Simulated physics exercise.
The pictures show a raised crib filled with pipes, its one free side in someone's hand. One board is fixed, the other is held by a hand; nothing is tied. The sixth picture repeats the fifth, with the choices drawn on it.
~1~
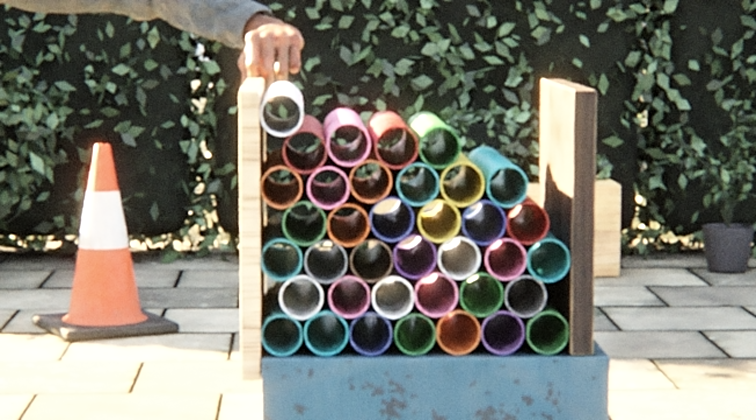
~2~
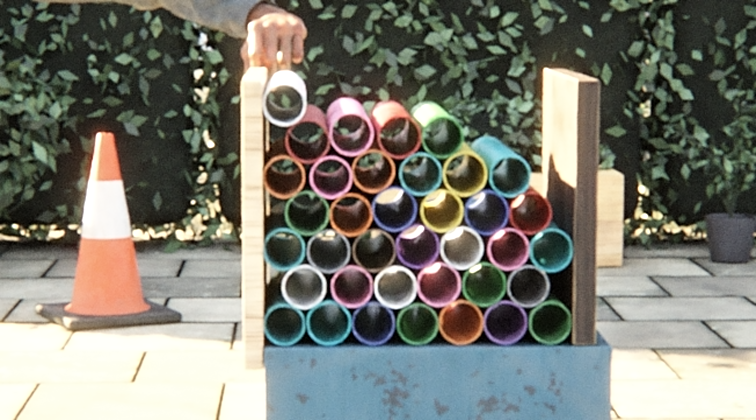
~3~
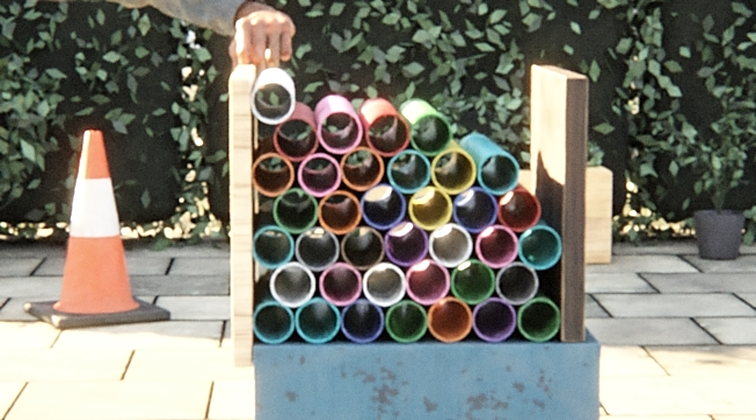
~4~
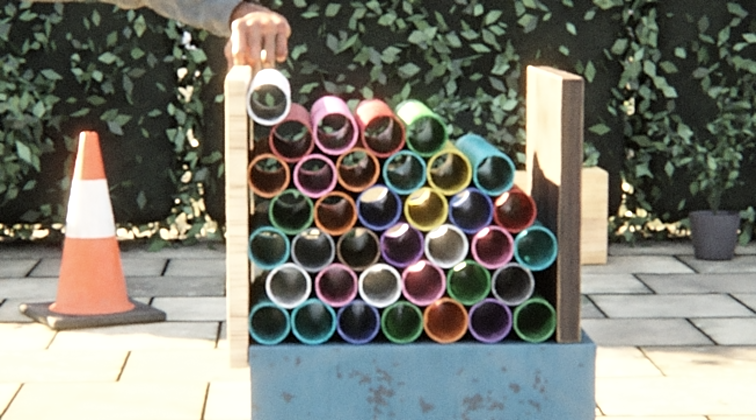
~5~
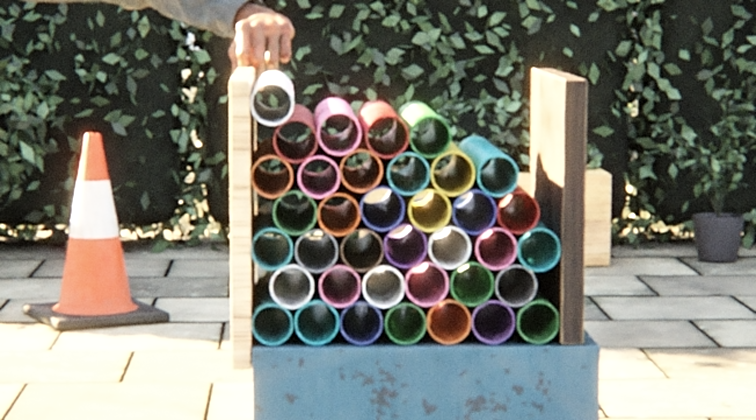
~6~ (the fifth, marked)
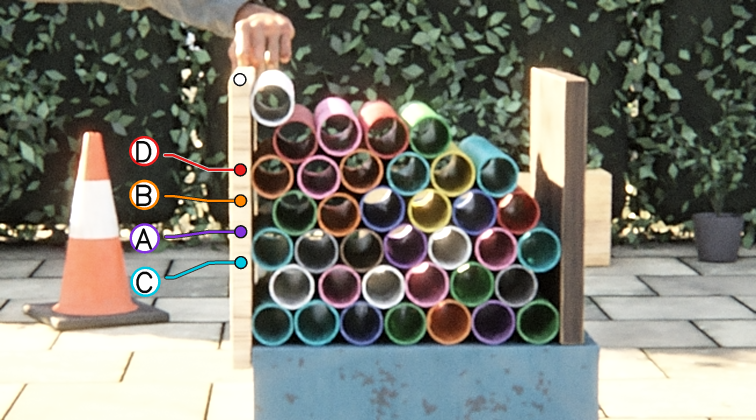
To begin with, a hand reaches in from the upper left and rests at the top of the left wooden board, beside a white pipe above a stack of colourful pipes. The view shifts slightly, but the hand, boards and pipes show almost no movement through to the end.
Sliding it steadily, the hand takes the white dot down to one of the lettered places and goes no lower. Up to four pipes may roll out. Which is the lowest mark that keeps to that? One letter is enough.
The lowest mark that will do is C.
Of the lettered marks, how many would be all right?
The number is four.
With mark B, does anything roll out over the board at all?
Yes, at B.
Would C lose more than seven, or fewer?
Fewer than seven.
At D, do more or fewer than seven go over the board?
At D, fewer than seven.
On the copy, A at (241, 232); B at (241, 201); C at (241, 262); D at (241, 170); the white dot at (240, 80).
On C. First, top of the board (250, 159).
Then, top of the board (251, 250).
Finally, top of the board (251, 261), three out over the board.
By contrast, A three out over the board; B one out over the board; D one out over the board.
